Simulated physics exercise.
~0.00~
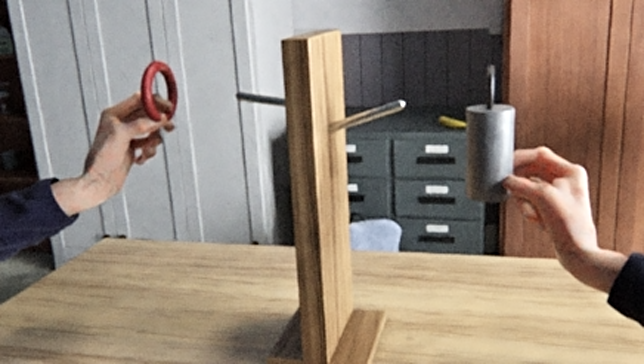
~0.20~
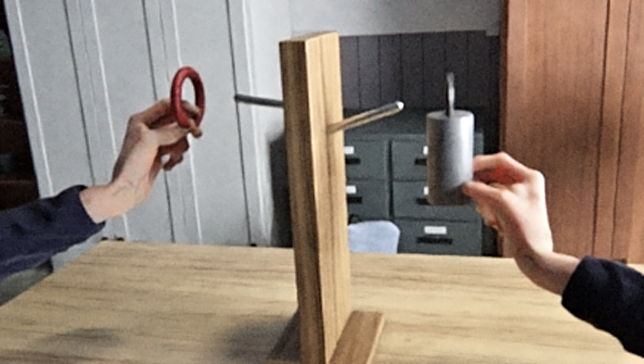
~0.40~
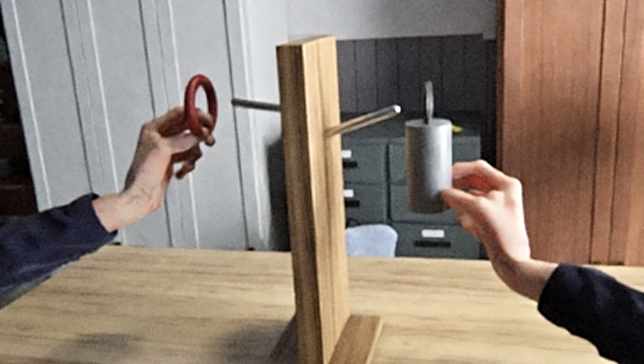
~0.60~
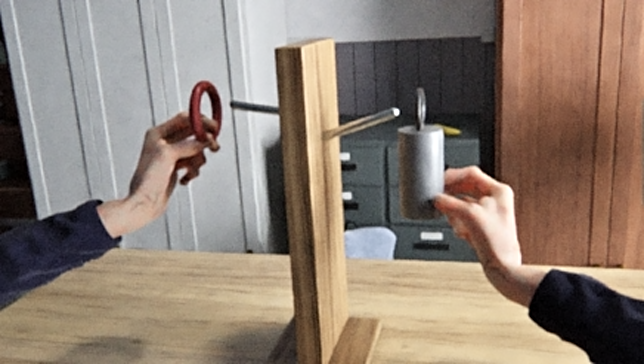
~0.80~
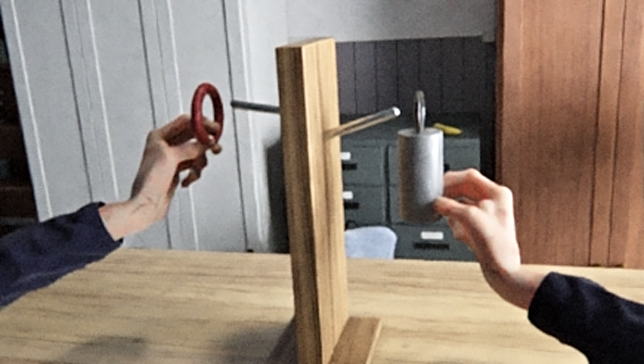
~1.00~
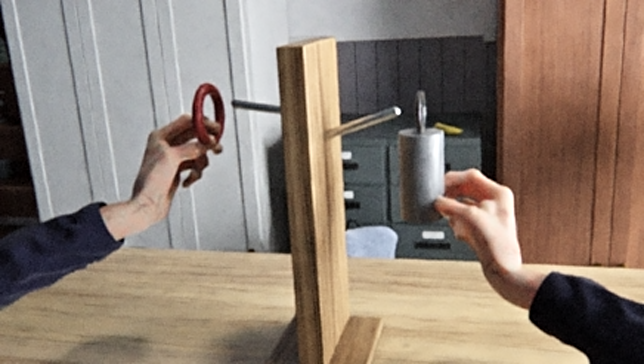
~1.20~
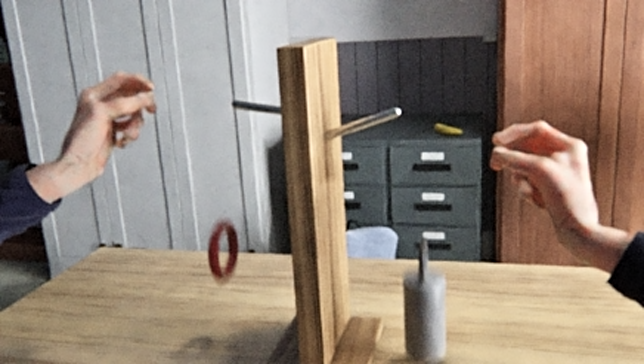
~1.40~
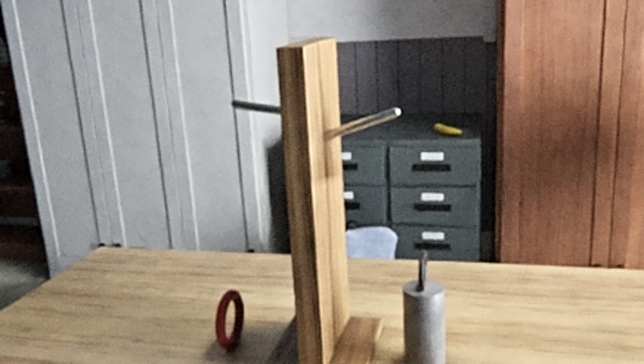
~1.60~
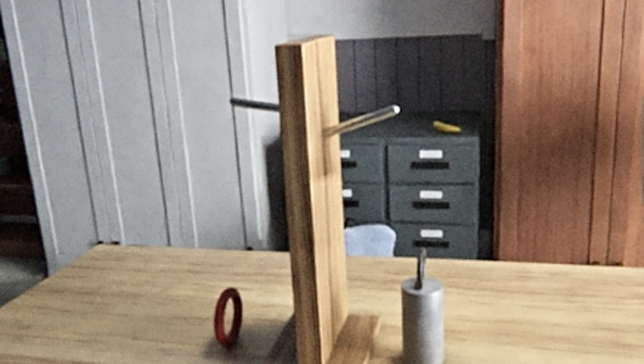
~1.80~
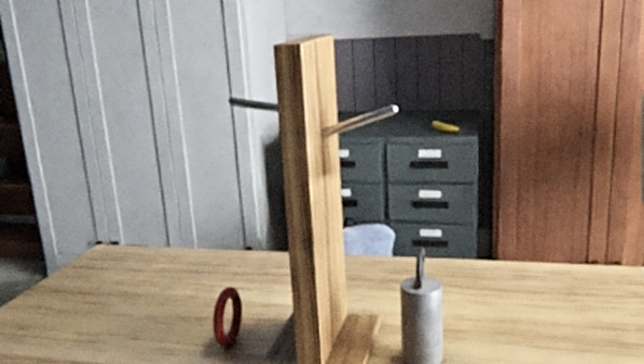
Two hands brought a red ring and a grey cylinder with a hook in toward the pegs on either side of a wooden stand, paused, then let go and drew away, and both things dropped and came to rest upright on the table.
